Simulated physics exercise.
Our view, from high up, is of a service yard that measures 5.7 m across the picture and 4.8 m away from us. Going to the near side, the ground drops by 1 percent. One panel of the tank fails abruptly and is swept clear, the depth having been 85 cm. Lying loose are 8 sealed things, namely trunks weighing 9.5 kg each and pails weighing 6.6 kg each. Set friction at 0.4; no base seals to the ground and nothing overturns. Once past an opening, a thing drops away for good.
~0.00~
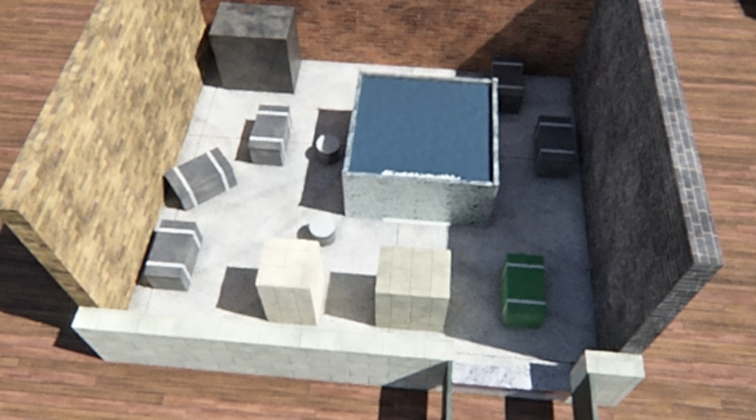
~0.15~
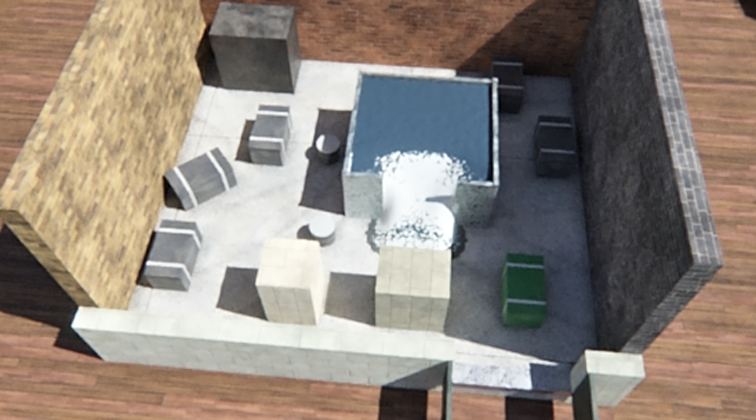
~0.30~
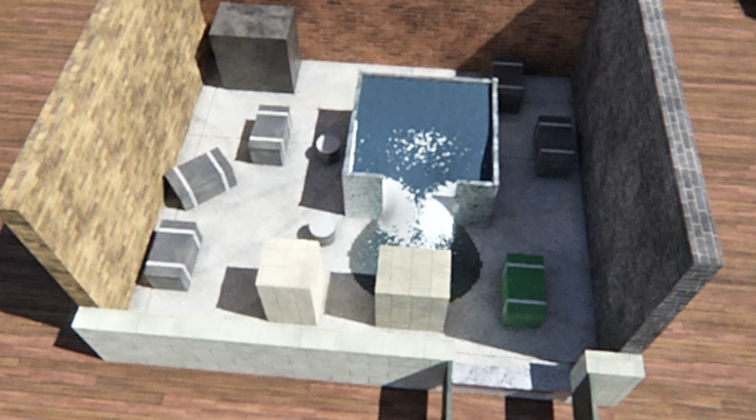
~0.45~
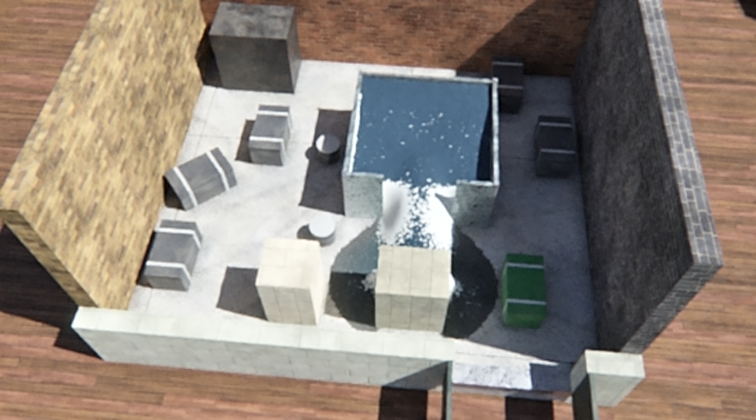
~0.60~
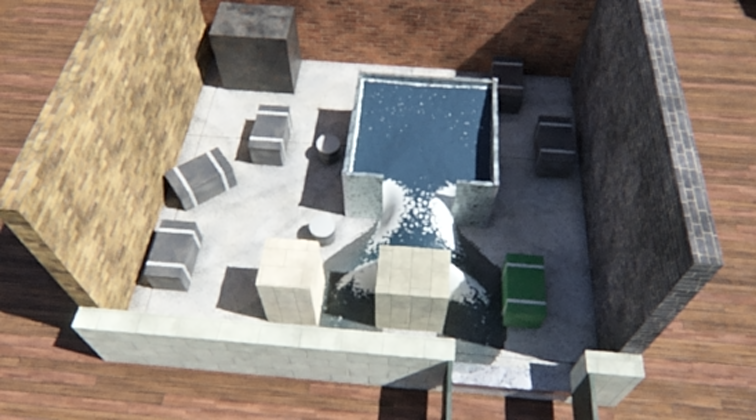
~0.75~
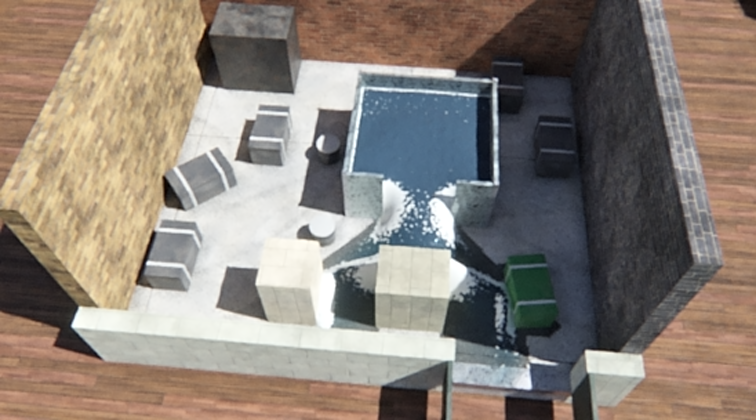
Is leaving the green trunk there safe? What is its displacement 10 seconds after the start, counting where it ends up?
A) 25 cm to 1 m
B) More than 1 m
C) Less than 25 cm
(B) More than 1 m.
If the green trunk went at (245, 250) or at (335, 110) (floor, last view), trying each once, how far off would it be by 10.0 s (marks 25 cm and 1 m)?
Run 1: It is pushed far off. Run 2: It is pushed a bit.
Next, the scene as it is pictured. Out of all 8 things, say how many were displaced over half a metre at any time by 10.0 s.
By my count, 7.
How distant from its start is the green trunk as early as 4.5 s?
By then it has shifted roughly 250 cm.
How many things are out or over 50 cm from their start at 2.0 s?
1 in all.
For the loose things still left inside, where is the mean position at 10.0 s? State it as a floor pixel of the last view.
It sits at about (382, 145).
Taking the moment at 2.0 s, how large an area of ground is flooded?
Roughly 14 m2.
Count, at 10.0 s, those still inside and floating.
I'd say 6 of them.
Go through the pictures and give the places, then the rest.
The first frame shows the green trunk at (526, 283), on the bottom; water covers 3.1 m2; 0 of 8 have shifted.
The second frame shows the green trunk at (526, 283), on the bottom; 3.7 m2 under water; 0 of 8 have shifted.
The third frame shows the green trunk at (526, 283), on the bottom; water covers 4.6 m2; 0 of 8 have shifted.
The fourth frame shows the green trunk at (526, 283), on the bottom; 5.3 m2 under water; 0 of 8 have shifted.
The fifth frame shows the green trunk at (526, 283) rests on the ground; water covers 6.1 m2; 0 of 8 have shifted.
The sixth frame shows the green trunk at (533, 284) rests on the ground, 8 cm from its start; 6.6 m2 under water; 1 of 8 have shifted.
After 2.0 s the green trunk is near (580, 233), 1.0 m from its start, aground; 0 of 8 are out; 1 afloat.
After 4.5 s the green trunk is near (510, 117), 2.5 m from its start, afloat; 0 of 8 are out; 4 afloat.
After 7.0 s the green trunk is near (516, 112), 2.7 m from its start, afloat; 0 of 8 are out; 6 afloat.
After 10.0 s the green trunk is near (515, 125), 2.4 m from its start, afloat; 0 of 8 are out; 6 afloat.
